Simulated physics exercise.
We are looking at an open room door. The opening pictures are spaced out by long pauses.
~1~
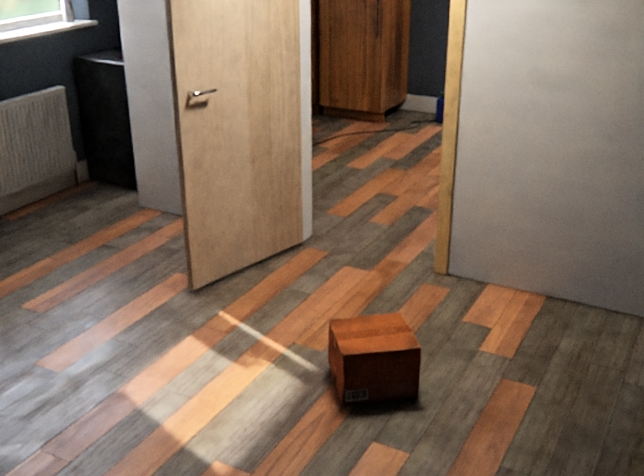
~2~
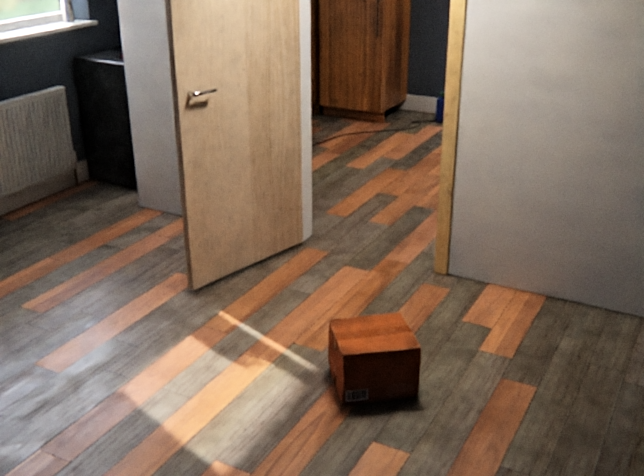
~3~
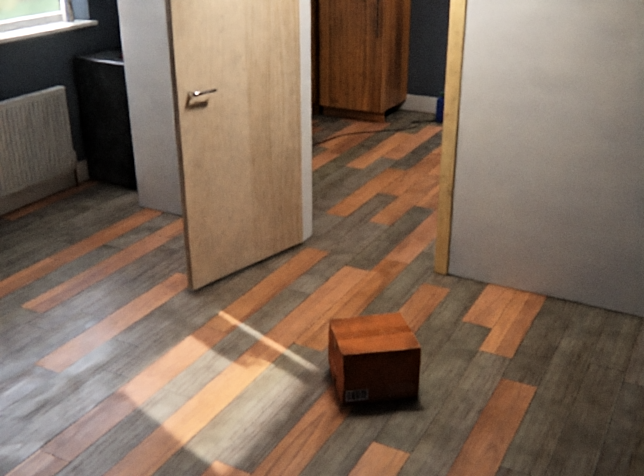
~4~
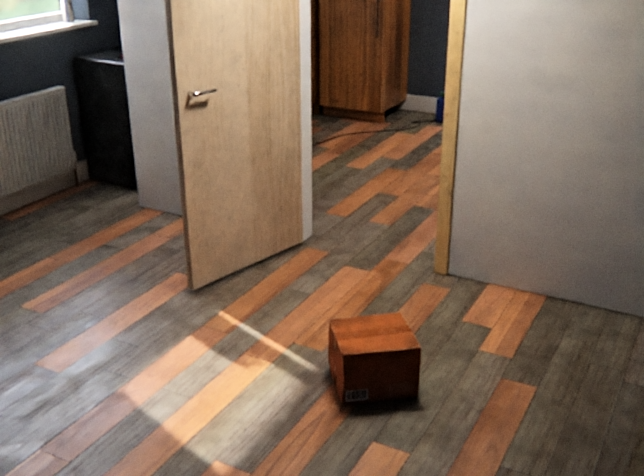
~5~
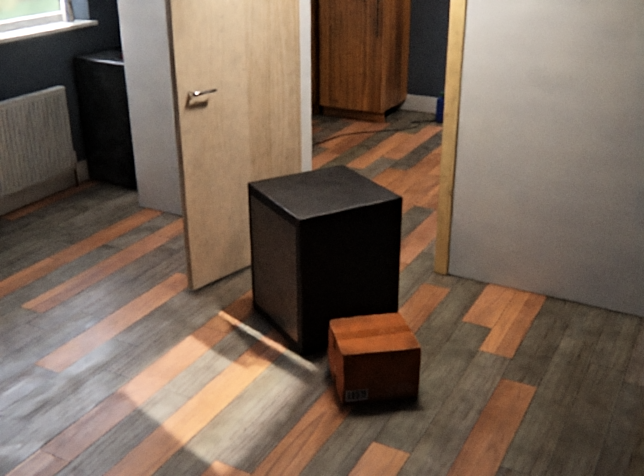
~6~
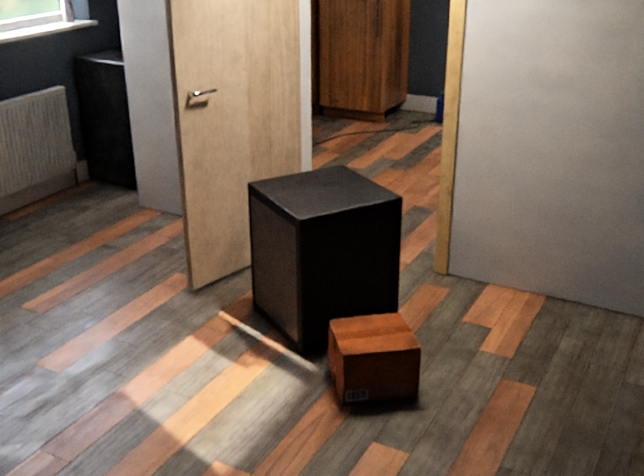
A large black box-shaped appliance suddenly appeared behind a small orange-brown box on the patchwork wood floor, where the small box had been sitting alone, while the wide-open door stayed still throughout.
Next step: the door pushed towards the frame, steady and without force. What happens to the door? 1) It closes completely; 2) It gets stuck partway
Answer: 2.
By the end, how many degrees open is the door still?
Angle: About 80°.
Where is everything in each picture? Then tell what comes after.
Door wide open and still; orange box (373, 358), in the first frame.
Door wide open and still; orange box (373, 358), in the second frame.
Door wide open and still; orange box (373, 358), in the third frame.
Door wide open and still; orange box (373, 358), in the fourth frame.
Door wide open and still; orange box (373, 358), in the fifth frame.
Door wide open and still; black appliance (323, 255); orange box (373, 358), in the sixth frame.
Then, 0.60 s later than the last frame, door at 94°.
Then, 0.90 s later than the last frame, door at 84°.
When it is over, door at 79°; both as before. End places, in pixels of the last picture, black appliance near (324, 255).
